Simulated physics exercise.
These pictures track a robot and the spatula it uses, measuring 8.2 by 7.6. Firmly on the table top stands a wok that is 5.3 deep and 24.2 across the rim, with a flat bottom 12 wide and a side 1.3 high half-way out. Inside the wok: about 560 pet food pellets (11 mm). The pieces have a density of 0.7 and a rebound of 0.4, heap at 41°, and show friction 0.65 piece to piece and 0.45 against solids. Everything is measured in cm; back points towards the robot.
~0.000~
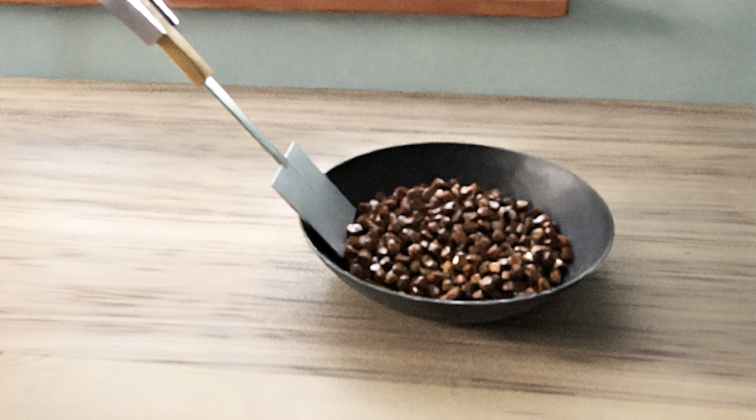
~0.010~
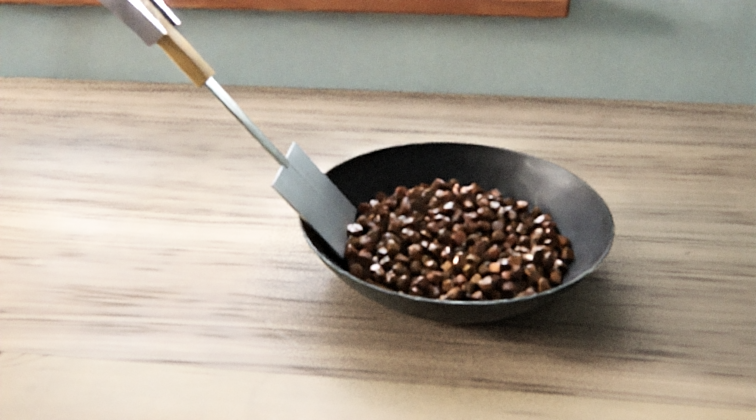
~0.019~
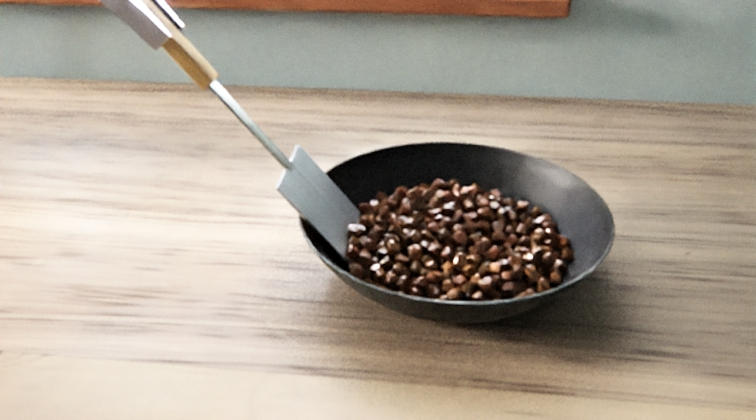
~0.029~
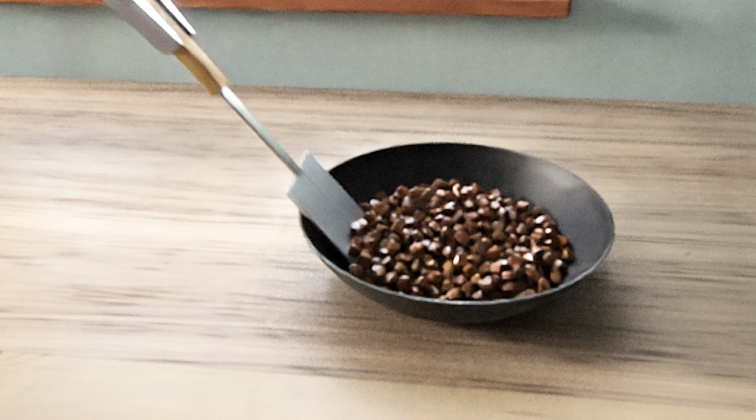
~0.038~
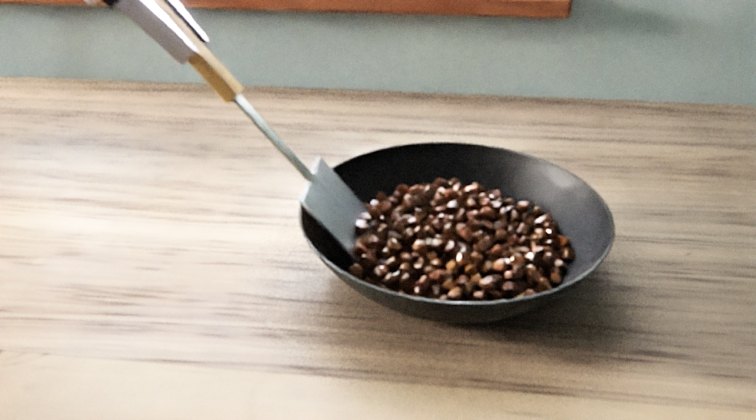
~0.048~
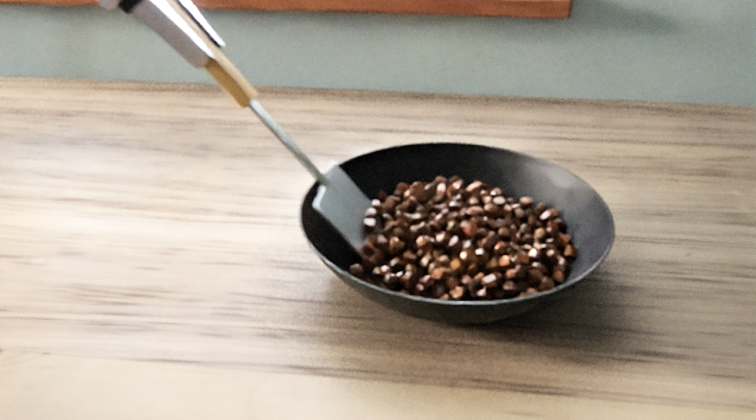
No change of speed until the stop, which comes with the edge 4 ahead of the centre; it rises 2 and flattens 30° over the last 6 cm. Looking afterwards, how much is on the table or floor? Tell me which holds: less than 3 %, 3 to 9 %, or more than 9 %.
3 to 9 % holds.
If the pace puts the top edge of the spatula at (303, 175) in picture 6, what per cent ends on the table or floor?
About 0 per cent.
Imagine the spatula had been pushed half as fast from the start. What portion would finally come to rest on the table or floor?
Estimate: Near 0 %.
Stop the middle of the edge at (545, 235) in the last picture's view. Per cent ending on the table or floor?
Roughly 35 per cent.
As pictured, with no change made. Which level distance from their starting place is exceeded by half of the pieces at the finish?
Somewhere near 5 centimetres, I reckon.
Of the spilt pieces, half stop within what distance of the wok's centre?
The answer is around 18 cm.
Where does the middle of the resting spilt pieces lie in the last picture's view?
About (653, 275).
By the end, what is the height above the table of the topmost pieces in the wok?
About 7.0 centimetres.
After 0.07 s, sloping 50°, highest piece 6 above the table; 563 in the wok.
After 0.10 s, sloping 39°, highest piece 9 above the table; 562 in the wok, 1 on the blade or in flight.
After 0.31 s, sloping 21°, highest piece 15 above the table; 532 in the wok, 28 on the table or floor, 3 on the blade or in flight.
After 1.36 s, sloping 21°, highest piece 7 above the table; 532 in the wok, 31 on the table or floor.
At rest, 532 in the wok, 31 on the table or floor. That is 6 % on the table or floor.
